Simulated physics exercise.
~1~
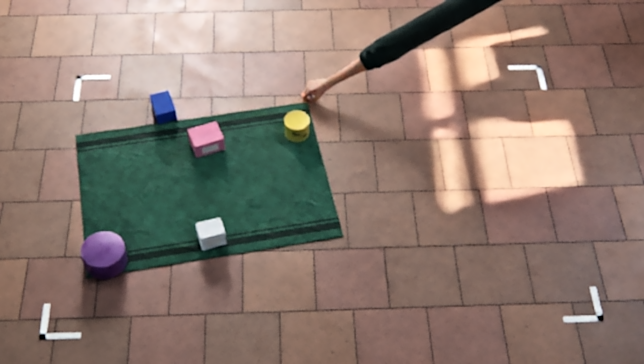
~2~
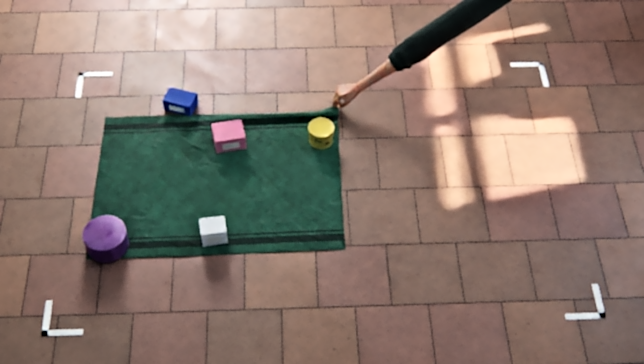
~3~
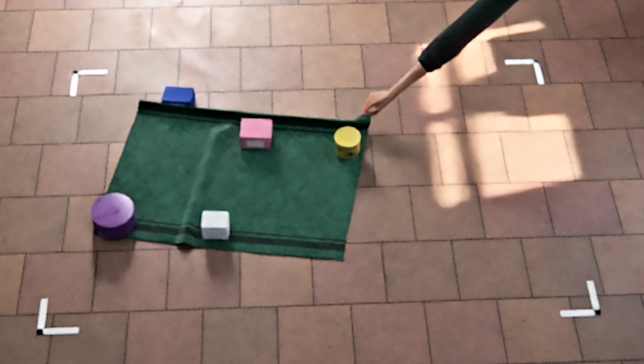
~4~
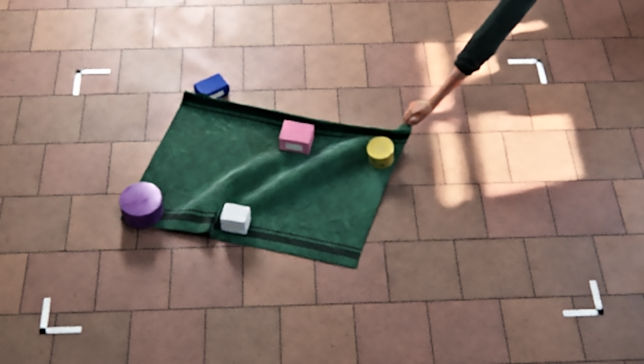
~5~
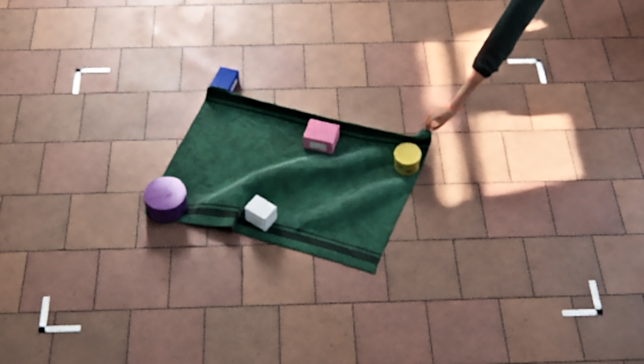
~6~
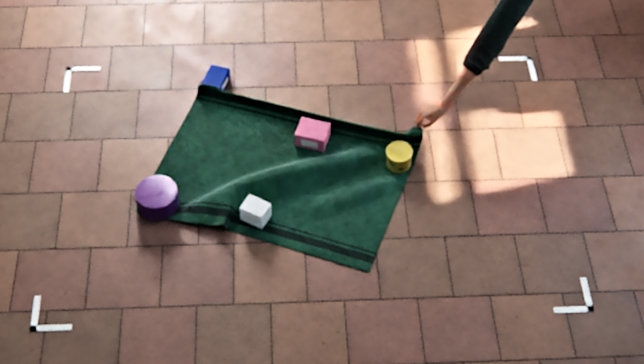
We see a hand pull a green rug by its corner to the right across a tiled floor, swinging and wrinkling it, as the yellow bin, pink carton, white carton, purple tub and blue box shift along; finally the rug rests skewed, the hand still at its corner.
